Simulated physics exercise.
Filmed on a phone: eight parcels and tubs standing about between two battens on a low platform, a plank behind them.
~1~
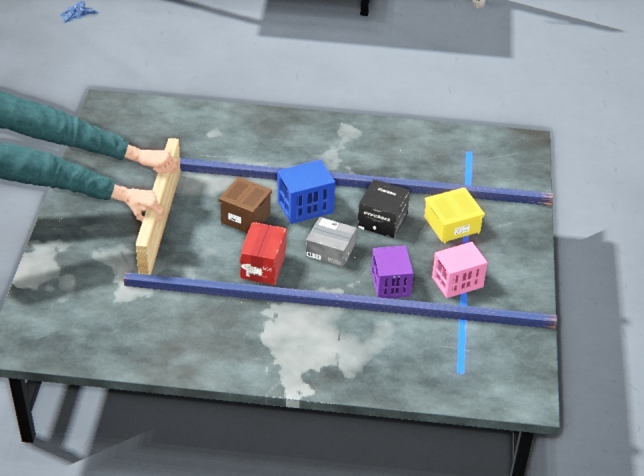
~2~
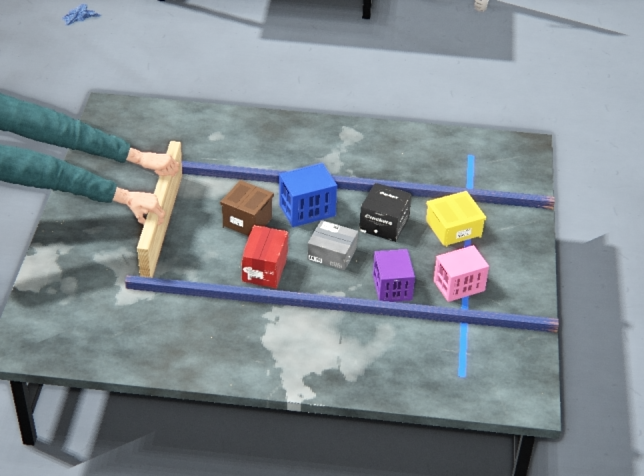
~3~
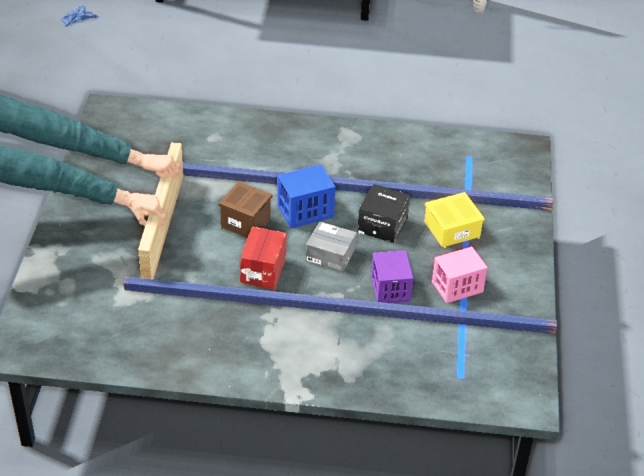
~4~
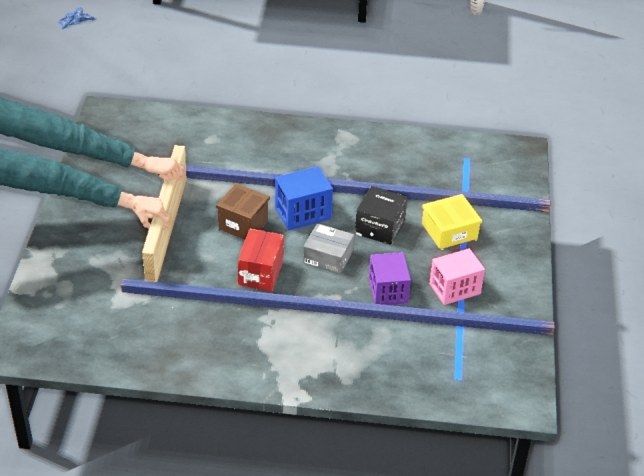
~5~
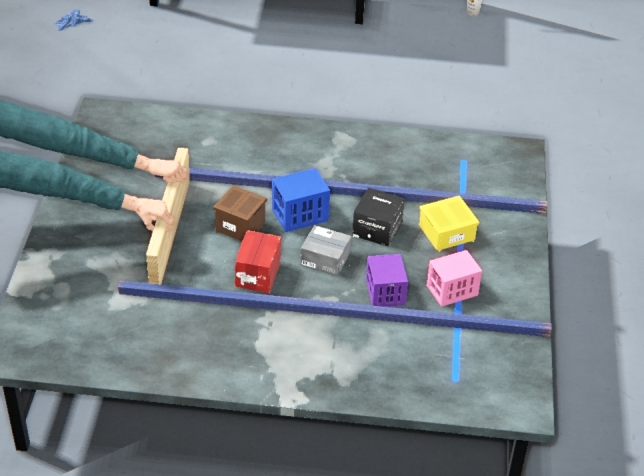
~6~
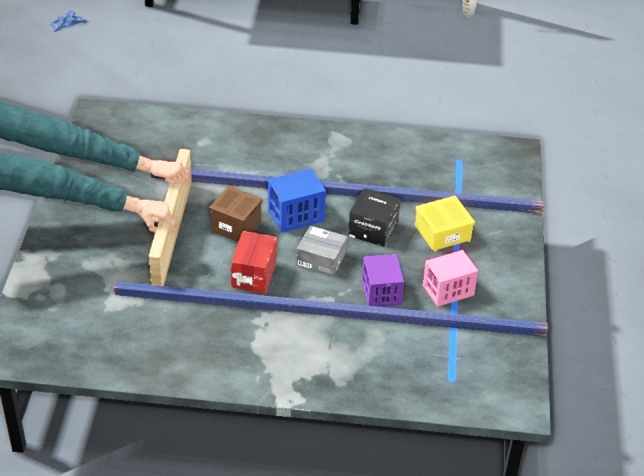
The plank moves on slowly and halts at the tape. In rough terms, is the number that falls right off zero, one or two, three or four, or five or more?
The drop count fails to reach three, yet is not nil.
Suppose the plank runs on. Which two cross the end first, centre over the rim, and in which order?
First the yellow tote, then the pink crate.
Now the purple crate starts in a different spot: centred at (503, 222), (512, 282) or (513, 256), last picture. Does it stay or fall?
Going through the three places, it drops down; drops down; drops down.
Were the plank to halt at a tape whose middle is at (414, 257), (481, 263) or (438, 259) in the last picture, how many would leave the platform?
The three tries give 0, 2 and 0.
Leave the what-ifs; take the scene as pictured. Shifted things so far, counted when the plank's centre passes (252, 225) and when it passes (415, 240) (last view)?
Counts: 3 and 8.
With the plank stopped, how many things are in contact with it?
3 of them.
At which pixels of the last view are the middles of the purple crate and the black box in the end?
The purple crate ends at (512, 303) and the black box at (517, 226).
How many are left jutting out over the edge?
Overhanging ones - 0.
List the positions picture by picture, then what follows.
Pink crate (459, 270); yellow tote (454, 216); purple crate (392, 272); plank (159, 207); tape (465, 253), in the first picture.
Yellow tote (455, 219); plank (161, 210), in the second picture.
Purple crate (392, 277); black box (384, 213), in the third picture.
Pink crate (457, 277); red parcel (261, 260), in the fourth picture.
Yellow tote (448, 224); brown tote (240, 215), in the fifth picture.
Pink crate (450, 278); yellow tote (444, 224); purple crate (383, 281); plank (171, 218); tape (456, 261), in the sixth picture.
Early on, none off yet; pink crate at rest near (450, 278); yellow tote at rest near (444, 224); purple crate at rest near (383, 281).
A while later, none off yet; pink crate travelled a little near (457, 278); yellow tote at rest near (444, 224); purple crate travelled about its own width near (412, 287).
Further along, none off yet; pink crate travelled about its own width near (503, 283); yellow tote travelled about its own width near (506, 235); purple crate travelled well along near (456, 297).
Finally, the number that fall off is one or two; lost, yellow tote and pink crate.
